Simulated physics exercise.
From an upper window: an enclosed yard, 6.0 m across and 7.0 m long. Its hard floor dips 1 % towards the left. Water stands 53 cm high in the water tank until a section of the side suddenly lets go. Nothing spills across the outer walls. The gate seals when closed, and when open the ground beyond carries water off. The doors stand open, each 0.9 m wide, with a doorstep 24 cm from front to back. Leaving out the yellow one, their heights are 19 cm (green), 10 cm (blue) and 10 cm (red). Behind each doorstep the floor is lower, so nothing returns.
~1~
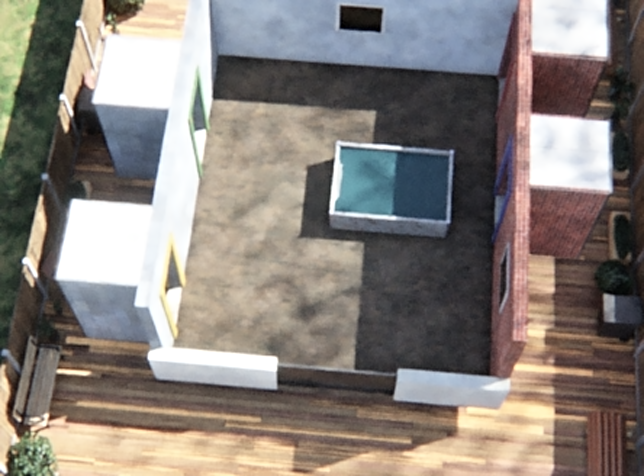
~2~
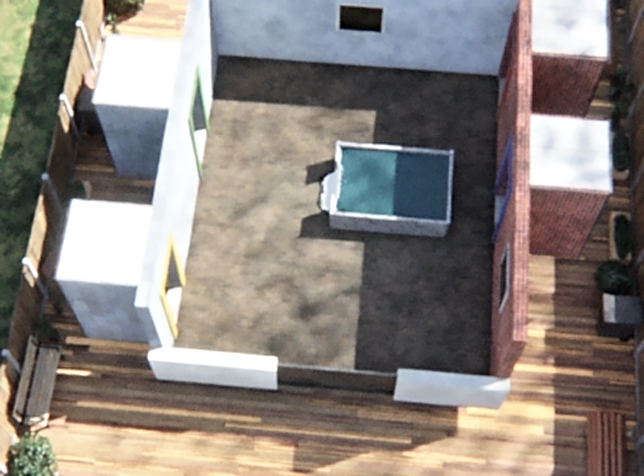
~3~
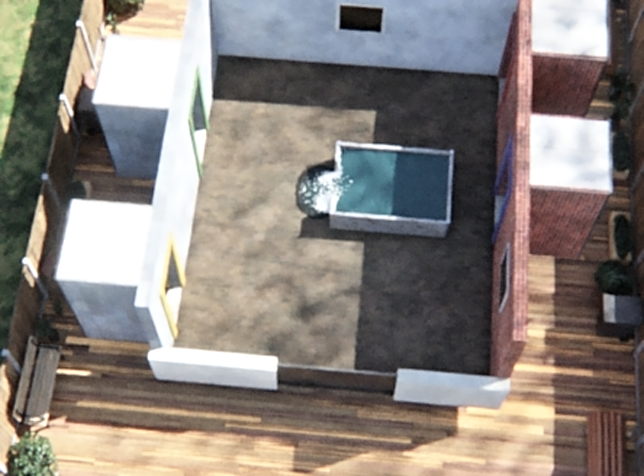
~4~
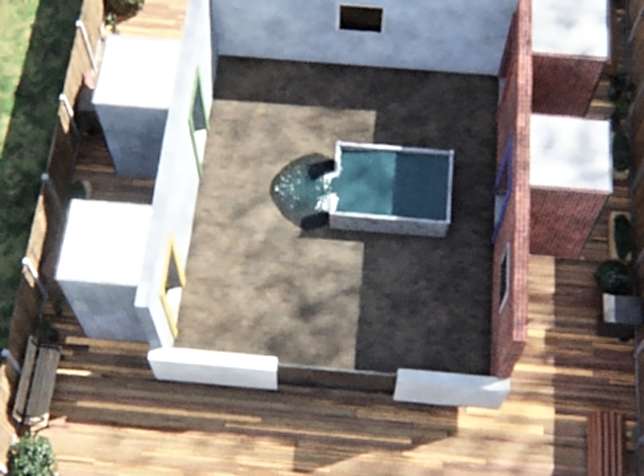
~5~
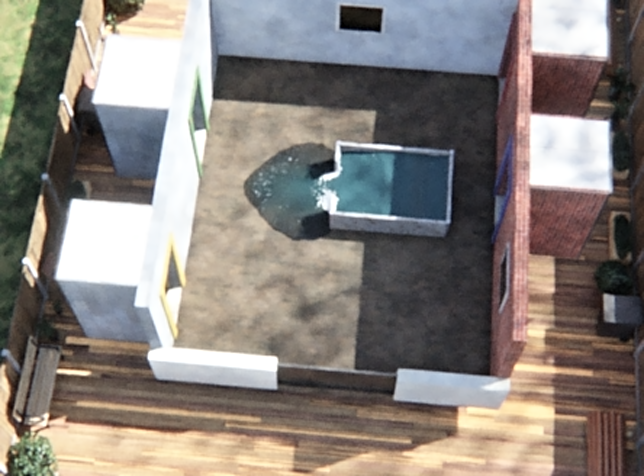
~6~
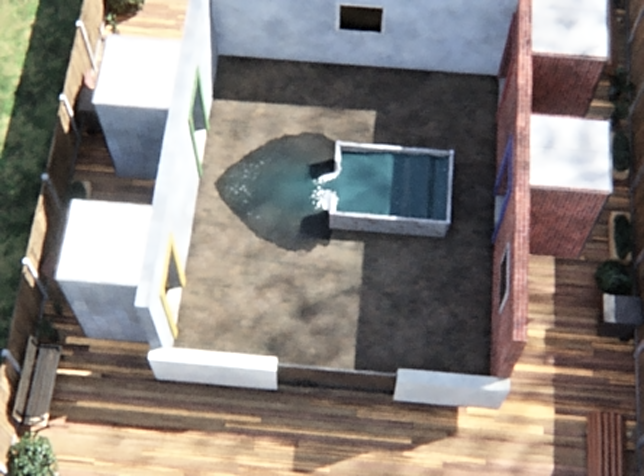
Water sits still in a white-walled tank in the middle of an enclosed yard, seen from above. It then bursts through the tank's left side, splashing onto the brown floor, and spreads leftward in a widening, pointed dark pool while more keeps pouring from the gap.
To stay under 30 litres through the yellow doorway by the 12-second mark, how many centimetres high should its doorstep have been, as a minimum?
It would have to be roughly 5.5 cm high.
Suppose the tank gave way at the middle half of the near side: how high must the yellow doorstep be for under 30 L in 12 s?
Then roughly 10.5 cm.
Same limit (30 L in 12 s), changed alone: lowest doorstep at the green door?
Roughly 13.5 cm at green.
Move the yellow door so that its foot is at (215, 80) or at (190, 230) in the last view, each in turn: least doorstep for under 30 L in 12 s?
Roughly 9.0 and 11.5 cm.
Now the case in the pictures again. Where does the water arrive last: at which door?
The blue one.
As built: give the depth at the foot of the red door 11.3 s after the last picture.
Roughly 4.5 cm deep.
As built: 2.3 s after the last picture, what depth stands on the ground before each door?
Depths in cm: Green 18, blue 0, red 0, yellow 8.
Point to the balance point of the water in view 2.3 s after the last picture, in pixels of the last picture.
At about (312, 194).
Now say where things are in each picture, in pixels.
The water tank at (392, 184) is whole and still, 53 cm deep; the yellow door at (172, 289) is dry, in the first frame.
The front is at (322, 204), 0.3 m from the gap at (336, 188); 0.2 m2 of floor is wet, 53 cm left at the back, in the second frame.
Water pours out at (336, 188) and has run 0.7 m, to (301, 202); about 8 cm deep outside, 53 cm at the back, in the third frame.
The front is at (275, 195), 1.2 m from the gap at (336, 188); 1.4 m2 of floor is wet, 53 cm left at the back, in the fourth frame.
Water pours out at (336, 188) and has run 1.8 m, to (249, 190); about 4 cm deep outside, 53 cm at the back, in the fifth frame.
The gap is at (336, 188), the front 2.3 m out at (222, 185); the back of the water tank holds 50 cm; 2.3 m in a straight line remain to the yellow door at (172, 289), in the sixth frame.
Then, 0.7 s after the last picture water covers 20 % of the floor, deepest (33 cm) near (332, 197); it has not reached the yellow door.
Then, 2.3 s after the last picture water covers 30 % of the floor, deepest (23 cm) near (218, 60); 8 cm at the yellow door, 1 litre in over its 6 cm doorstep.
Then, 11.3 s after the last picture water covers 100 % of the floor, deepest (8 cm) near (170, 363); 7 cm at the yellow door, 23 litres in over its 6 cm doorstep.
At the yellow door as built, the water peaked near 9 cm, 4.9 s after the last picture.
Run again over the same 12 s with other heights there, 39 litres in over 5 cm, 17 litres over 6.5 cm. The limit of 30 litres is kept from about 5.5 cm up.
